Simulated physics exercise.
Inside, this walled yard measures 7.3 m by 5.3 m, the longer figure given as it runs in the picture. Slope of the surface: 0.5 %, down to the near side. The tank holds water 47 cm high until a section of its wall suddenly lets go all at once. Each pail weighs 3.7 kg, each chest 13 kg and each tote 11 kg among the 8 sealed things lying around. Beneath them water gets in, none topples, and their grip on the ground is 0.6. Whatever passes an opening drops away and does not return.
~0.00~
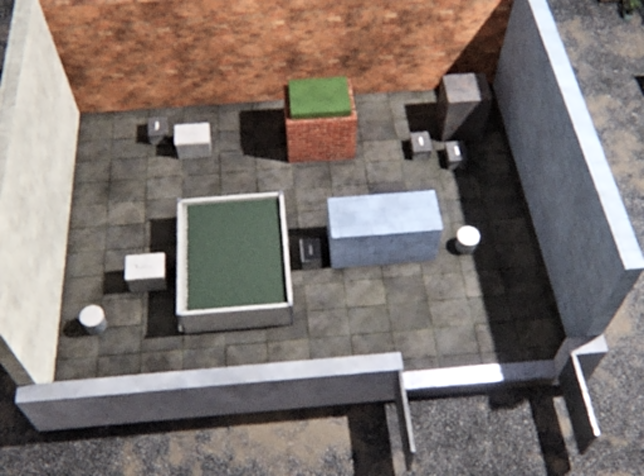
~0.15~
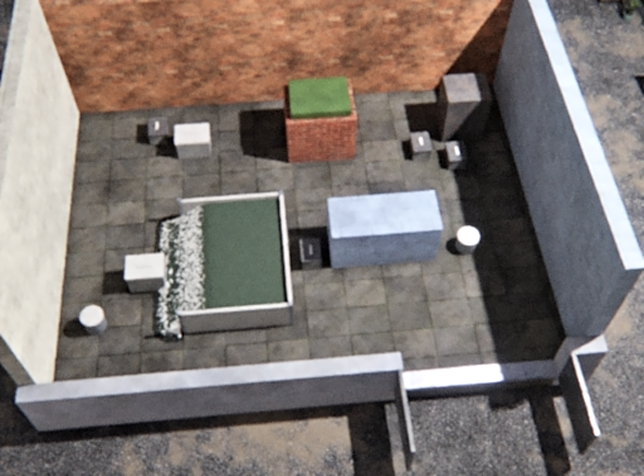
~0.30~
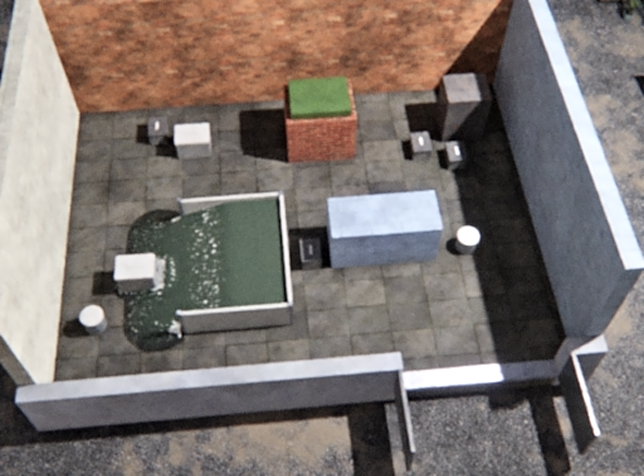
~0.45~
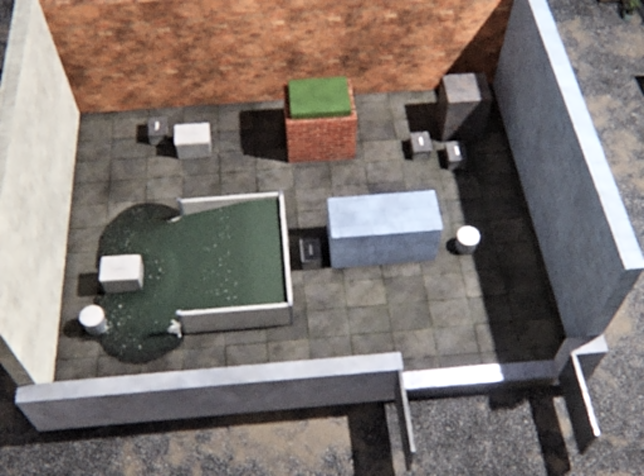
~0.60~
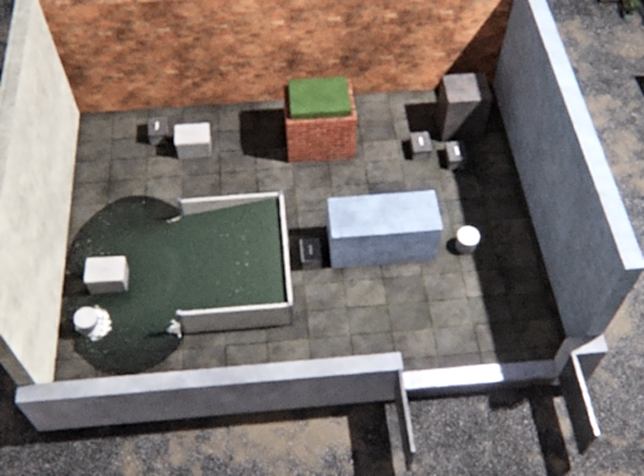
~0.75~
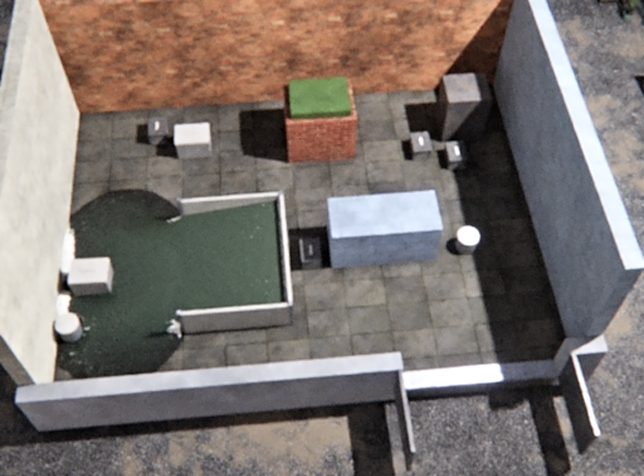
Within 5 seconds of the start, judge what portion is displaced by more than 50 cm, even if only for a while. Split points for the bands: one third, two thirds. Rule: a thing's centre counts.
Most likely the fraction ends up somewhere in the middle, I'd say.
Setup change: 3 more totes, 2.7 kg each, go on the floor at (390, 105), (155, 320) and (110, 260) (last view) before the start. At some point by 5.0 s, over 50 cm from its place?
First stays inside, second goes beyond, third goes beyond.
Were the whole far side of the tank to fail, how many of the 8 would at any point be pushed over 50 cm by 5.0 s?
Then 2.
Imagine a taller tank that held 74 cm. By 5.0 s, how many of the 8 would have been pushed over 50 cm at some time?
4.
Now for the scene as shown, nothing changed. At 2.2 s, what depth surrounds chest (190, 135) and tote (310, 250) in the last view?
About 0 and 0 cm.
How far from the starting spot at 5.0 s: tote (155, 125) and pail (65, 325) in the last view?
Taking them in turn, I get 100 cm for the first and 500 cm for the second.
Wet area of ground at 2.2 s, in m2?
Roughly 11.0 m2.
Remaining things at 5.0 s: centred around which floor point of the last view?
About (331, 209).
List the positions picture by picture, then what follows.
In the first picture, a chest at (145, 266) rests on the ground; a pail at (91, 316) rests on the ground; water covers 2.9 m2; 0 of 8 have shifted.
In the second picture, a chest at (144, 266), on the bottom; a pail at (91, 316) rests on the ground; 3.8 m2 under water; 0 of 8 have shifted.
In the third picture, a chest at (135, 266), on the bottom, 14 cm from its start; a pail at (91, 316), on the bottom; 4.7 m2 under water; 1 of 8 have shifted.
In the fourth picture, a chest at (120, 268), on the bottom, 36 cm from its start; a pail at (91, 316) rests on the ground; 5.9 m2 under water; 1 of 8 have shifted.
In the fifth picture, a chest at (105, 269), on the bottom, 58 cm from its start; a pail at (86, 317) rests on the ground, 8 cm from its start; 7.2 m2 under water; 2 of 8 have shifted.
In the sixth picture, a chest at (88, 270), on the bottom, 81 cm from its start; a pail at (67, 323), on the bottom, 35 cm from its start; 8.3 m2 under water; 2 of 8 have shifted.
After 1.1 s 1 of 8 are over 50 cm from their spots; 2 afloat.
After 2.2 s 2 of 8 are over 50 cm from their spots; 2 afloat.
After 3.5 s 2 of 8 are over 50 cm from their spots; 3 afloat.
After 5.0 s 2 of 8 are over 50 cm from their spots, and 3 have been at some point; 1 afloat.
